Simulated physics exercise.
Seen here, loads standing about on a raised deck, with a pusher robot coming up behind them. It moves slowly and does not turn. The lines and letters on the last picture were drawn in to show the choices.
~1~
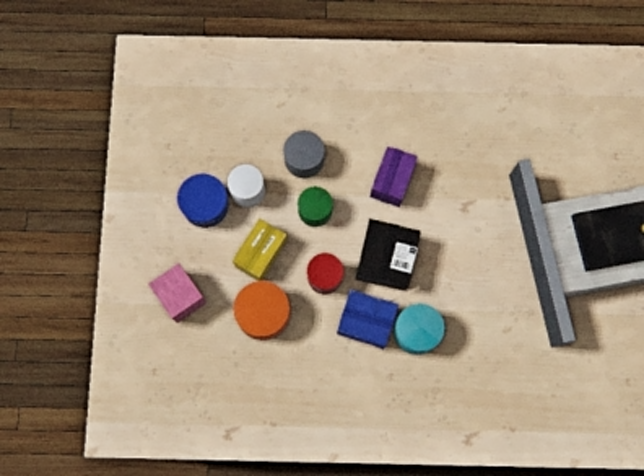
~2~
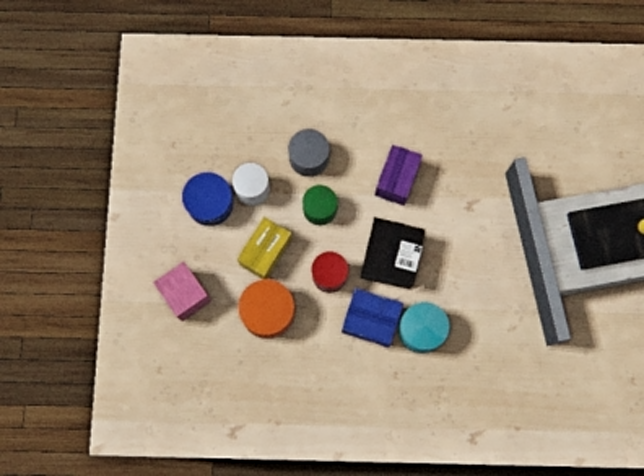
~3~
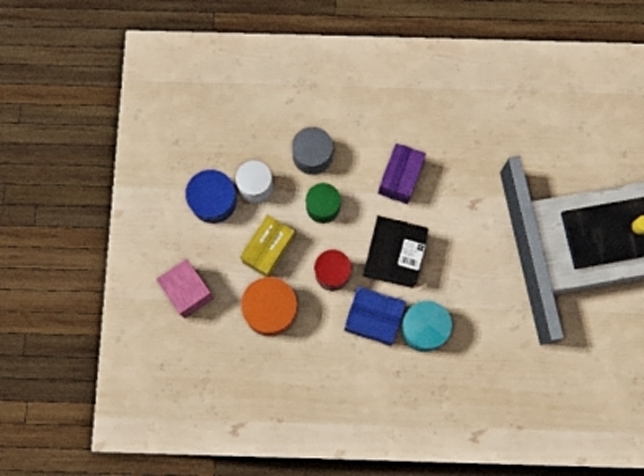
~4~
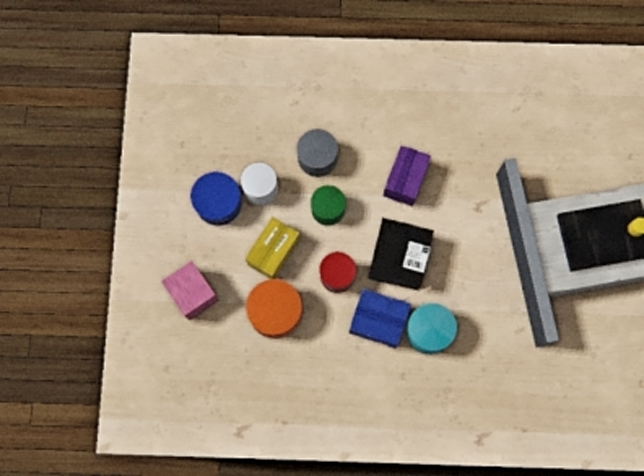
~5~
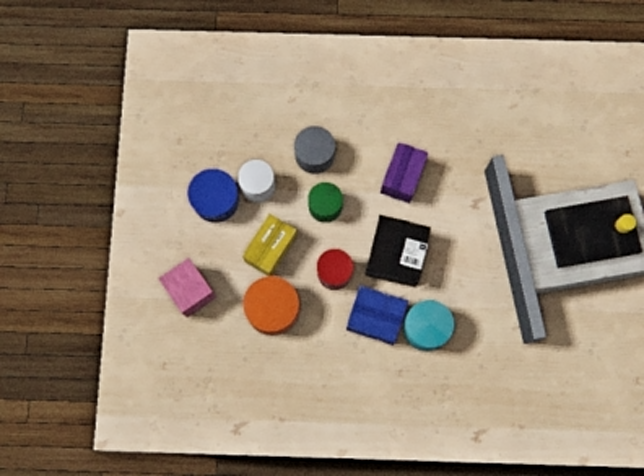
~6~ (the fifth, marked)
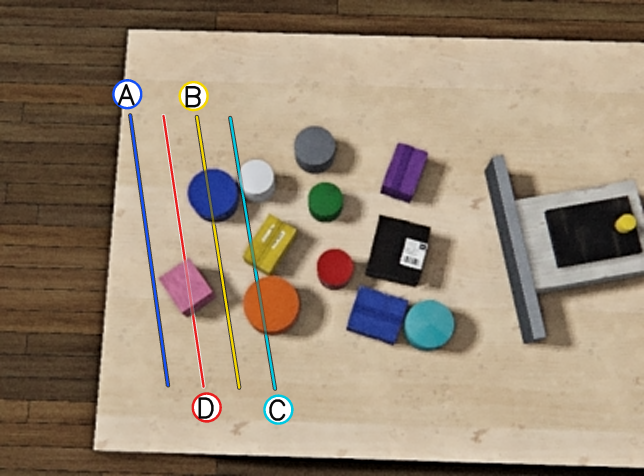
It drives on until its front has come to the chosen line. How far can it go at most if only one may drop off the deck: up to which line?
Up to line B.
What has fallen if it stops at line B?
The pink crate.
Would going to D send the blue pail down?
Yes.
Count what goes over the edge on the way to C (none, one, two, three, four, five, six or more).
By then, none.
On the marked copy, A at (148, 245); B at (217, 247); C at (252, 248); D at (183, 246).
Following B. Soon after the start, robot (479, 229); turquoise canister (394, 331); blue parcel (345, 316).
Later, robot (371, 226); pink crate (150, 277); blue pail (198, 200).
In the end, robot (285, 224); pink crate over the edge; blue pail (117, 203); one fallen.
As for the rest, A drops five; C is within the limit but short; D drops three.
